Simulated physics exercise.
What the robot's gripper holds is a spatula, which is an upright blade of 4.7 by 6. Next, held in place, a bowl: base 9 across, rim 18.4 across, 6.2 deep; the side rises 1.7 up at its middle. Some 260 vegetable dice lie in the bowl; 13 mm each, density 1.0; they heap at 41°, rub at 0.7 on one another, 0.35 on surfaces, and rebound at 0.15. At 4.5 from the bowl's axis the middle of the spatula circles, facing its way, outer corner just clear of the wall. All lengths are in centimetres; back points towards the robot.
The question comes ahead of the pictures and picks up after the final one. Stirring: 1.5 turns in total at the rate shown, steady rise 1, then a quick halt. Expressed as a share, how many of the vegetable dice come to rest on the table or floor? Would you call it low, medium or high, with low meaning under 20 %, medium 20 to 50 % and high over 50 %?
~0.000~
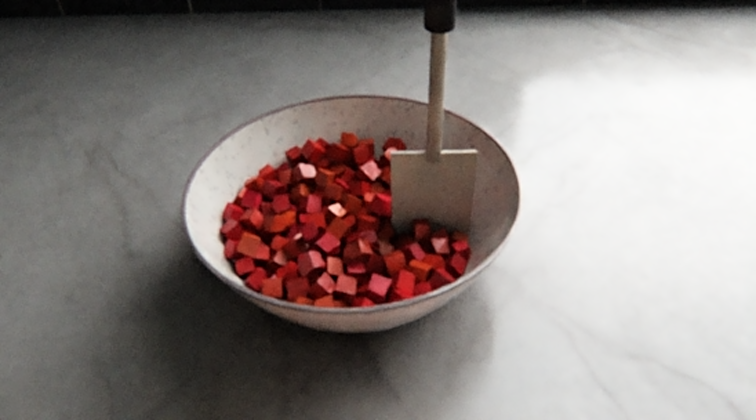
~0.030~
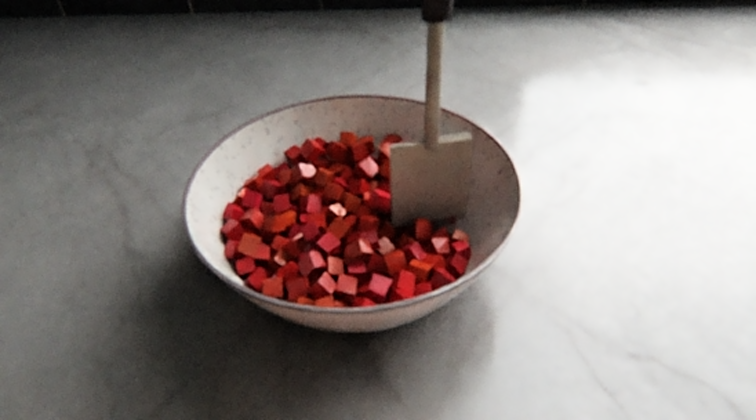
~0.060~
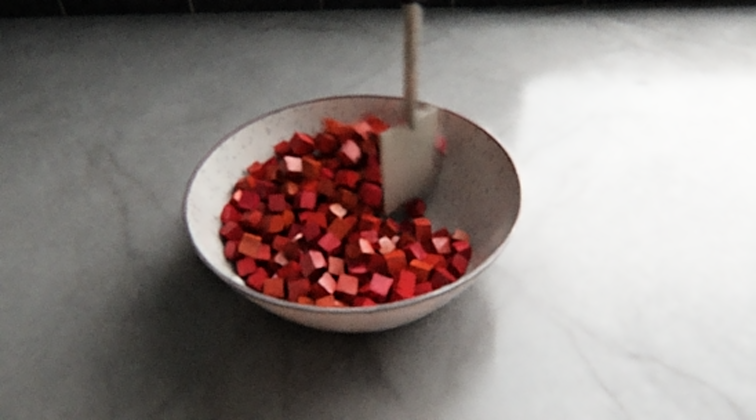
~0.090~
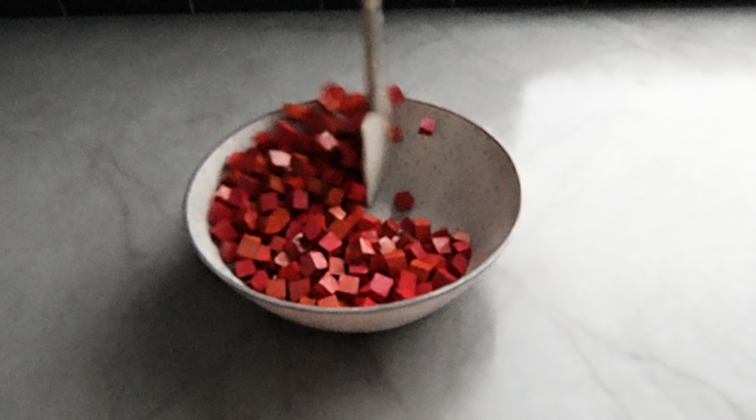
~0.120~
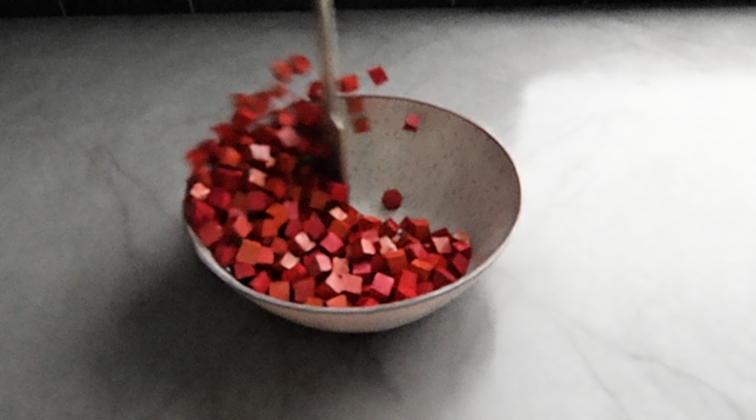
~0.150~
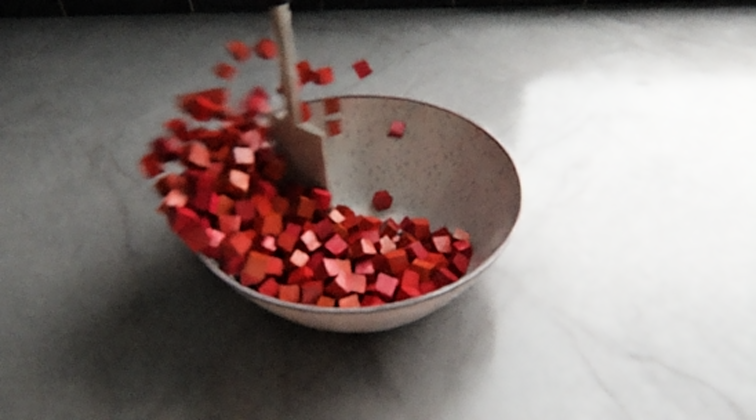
I would call it high, over 50 %.
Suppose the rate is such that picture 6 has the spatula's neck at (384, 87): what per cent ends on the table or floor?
Some 35 %.
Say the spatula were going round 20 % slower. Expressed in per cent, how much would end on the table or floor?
45 %.
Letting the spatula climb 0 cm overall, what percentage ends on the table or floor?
That works out to some 65 per cent.
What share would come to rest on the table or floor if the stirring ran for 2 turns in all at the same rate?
I'd reckon near 60 per cent.
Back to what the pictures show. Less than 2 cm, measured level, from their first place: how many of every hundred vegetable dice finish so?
Result: Close to 5 per cent of the load.
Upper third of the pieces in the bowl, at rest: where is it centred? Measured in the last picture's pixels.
It is centred near (332, 274).
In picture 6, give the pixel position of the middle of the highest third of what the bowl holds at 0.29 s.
I'd point to somewhere close to (449, 244).
After 0.29 s, 292° round, highest piece 12 above the table; 176 in the bowl, 17 on the table or floor, 65 in flight or on the tool.
After 0.43 s, 83° round, highest piece 9 above the table; 130 in the bowl, 91 on the table or floor, 37 in flight or on the tool.
After 0.70 s, 180° round, highest piece 4 above the table; 154 on the table or floor, 104 in the bowl.
After 1.40 s, 180° round, highest piece 4 above the table; 154 on the table or floor, 104 in the bowl.
In the end, 154 on the table or floor, 104 in the bowl. That is 60 % on the table or floor.
